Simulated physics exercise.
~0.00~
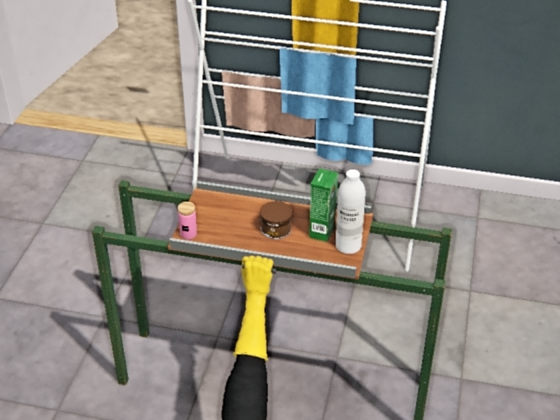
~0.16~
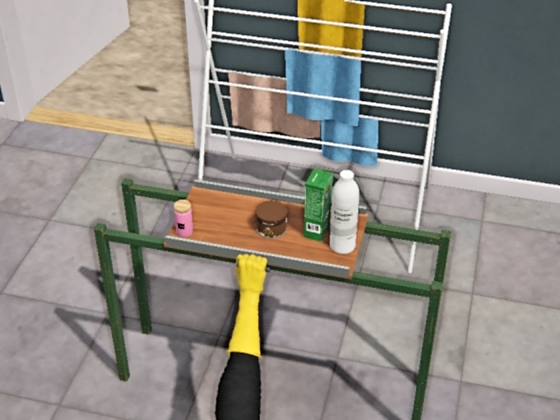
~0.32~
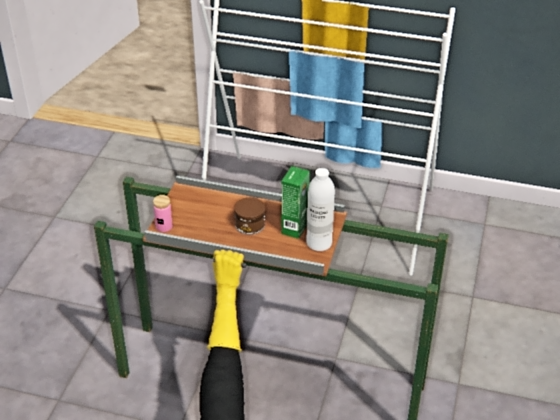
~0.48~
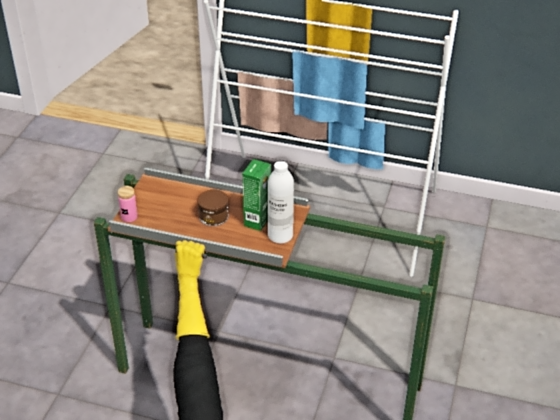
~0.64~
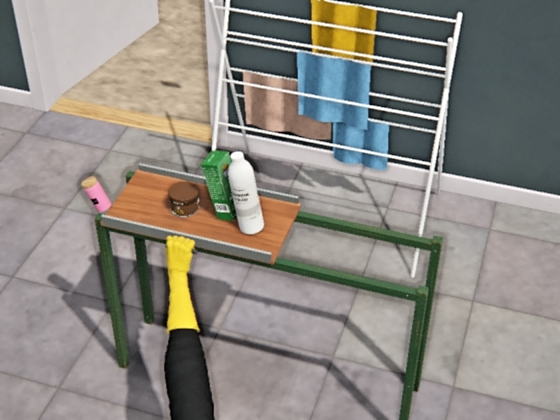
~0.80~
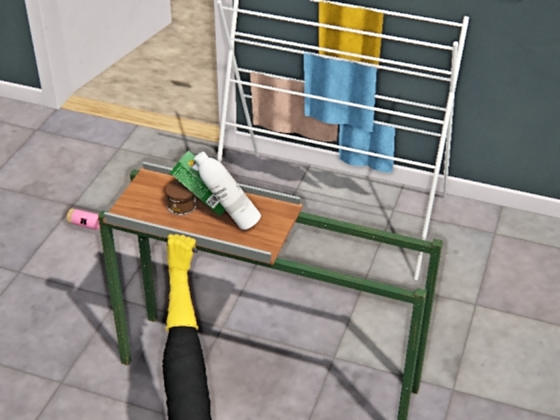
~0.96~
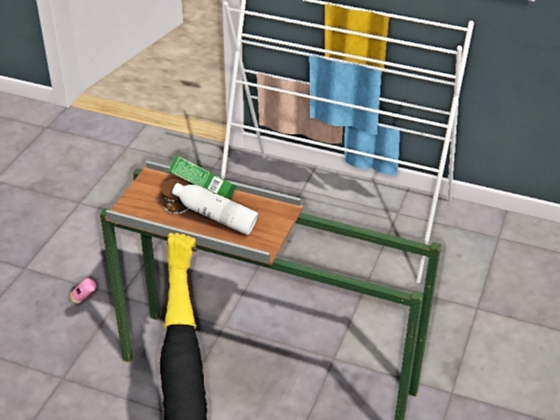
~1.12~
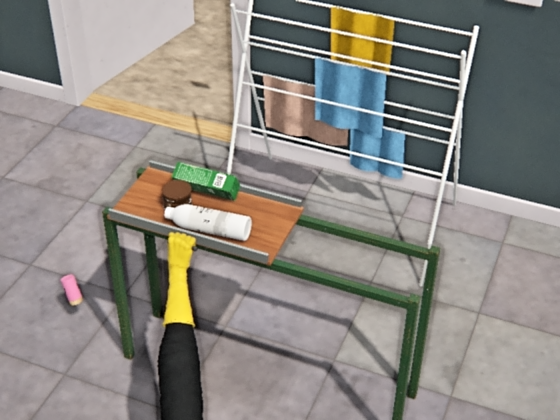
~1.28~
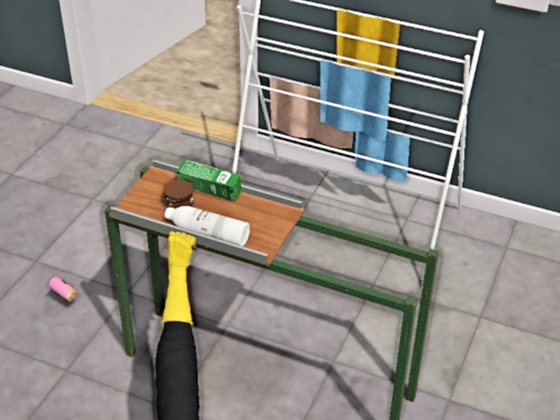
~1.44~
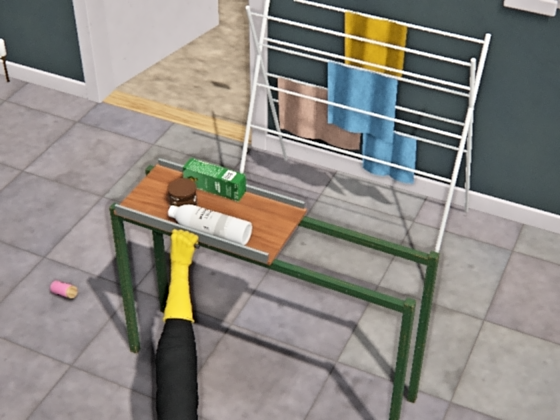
A yellow-gloved hand slid a wooden tray left along a green frame until it stopped abruptly, sending a pink shaker over the edge to the floor, while a white bottle and green carton toppled but stayed aboard beside a brown tub.
